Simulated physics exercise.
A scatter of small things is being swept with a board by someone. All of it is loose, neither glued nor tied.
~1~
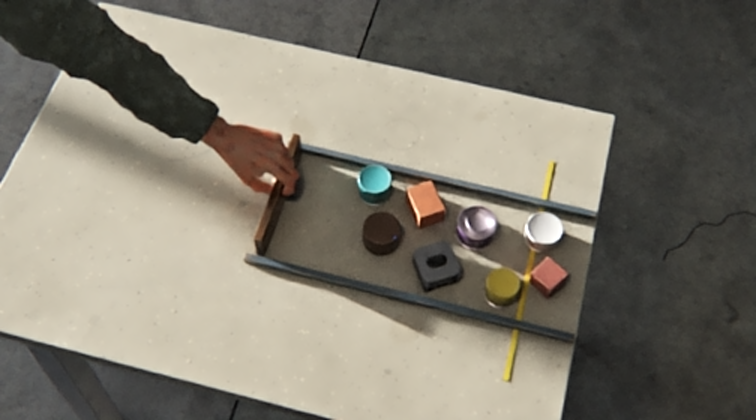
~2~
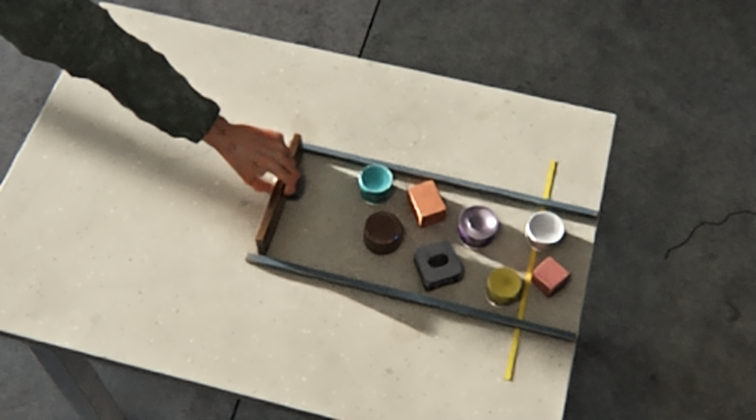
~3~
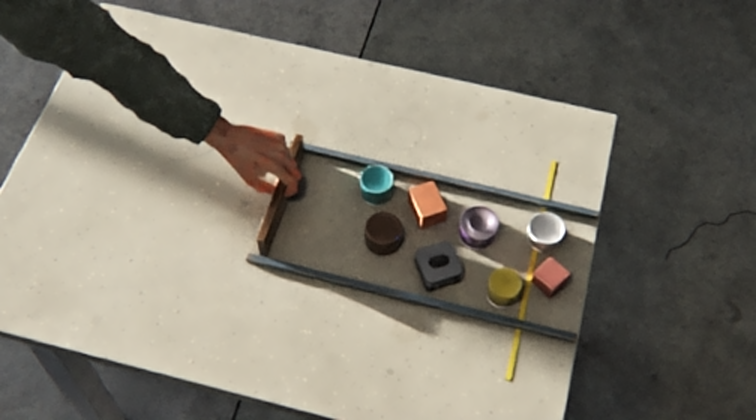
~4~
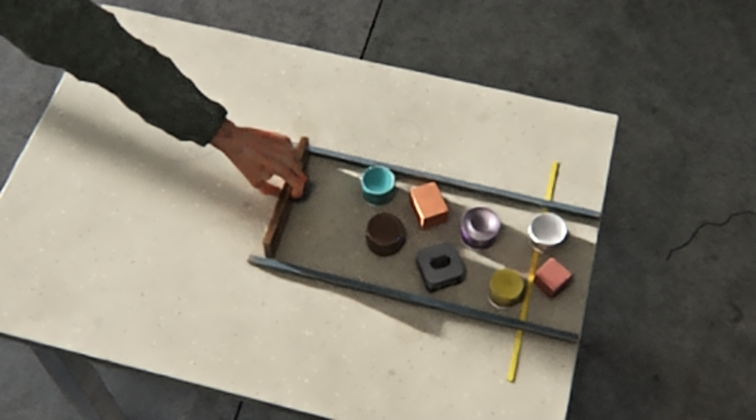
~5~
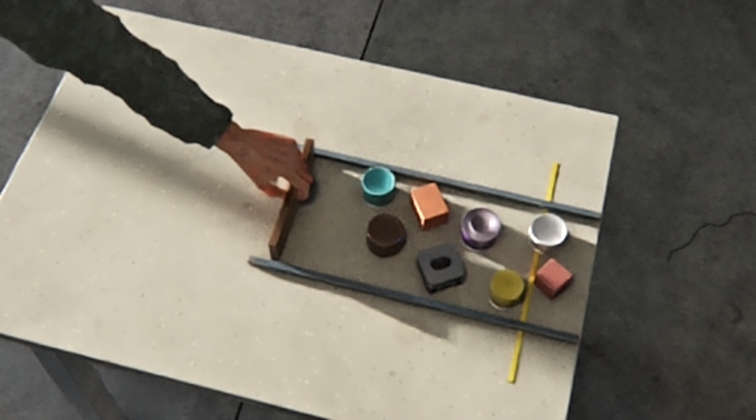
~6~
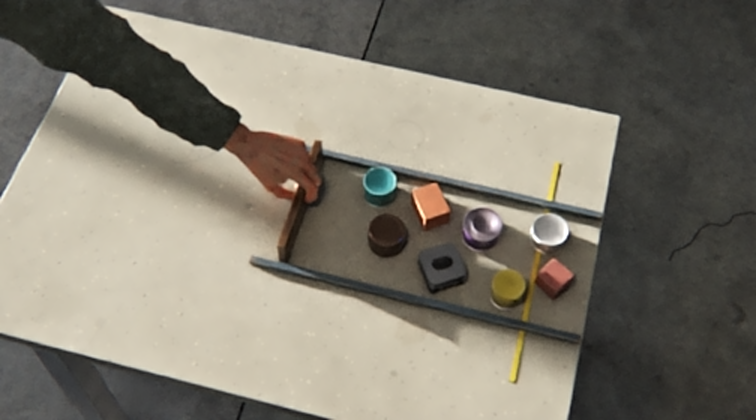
A hand slides a wooden board slightly right between two rails toward scattered small objects.
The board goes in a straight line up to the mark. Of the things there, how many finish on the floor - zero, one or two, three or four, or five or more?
One or two finish on the floor.
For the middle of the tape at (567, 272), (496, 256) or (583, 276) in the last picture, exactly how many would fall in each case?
The three tries give 5, 0 and 8.
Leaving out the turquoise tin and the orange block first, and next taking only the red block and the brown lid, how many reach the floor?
You'd count 0 the first time and 0 the second time.
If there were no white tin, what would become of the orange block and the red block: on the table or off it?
Looking at the two, the orange block stays up top and the red block ends up below.
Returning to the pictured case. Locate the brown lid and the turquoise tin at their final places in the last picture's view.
Taking them in turn, first comes (554, 272), then (562, 221).
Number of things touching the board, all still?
Total: 3.
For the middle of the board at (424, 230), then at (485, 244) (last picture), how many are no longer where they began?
5 and 8.
Soon after, none off yet; red block at rest near (554, 279); white tin at rest near (548, 234); yellow tin at rest near (508, 290).
After that, none off yet; red block displaced about its own width near (581, 295); white tin displaced about its own width near (585, 237); yellow tin displaced about its own width near (549, 300).
In the end, the number that fall off is one or two; gone, white tin and red block.
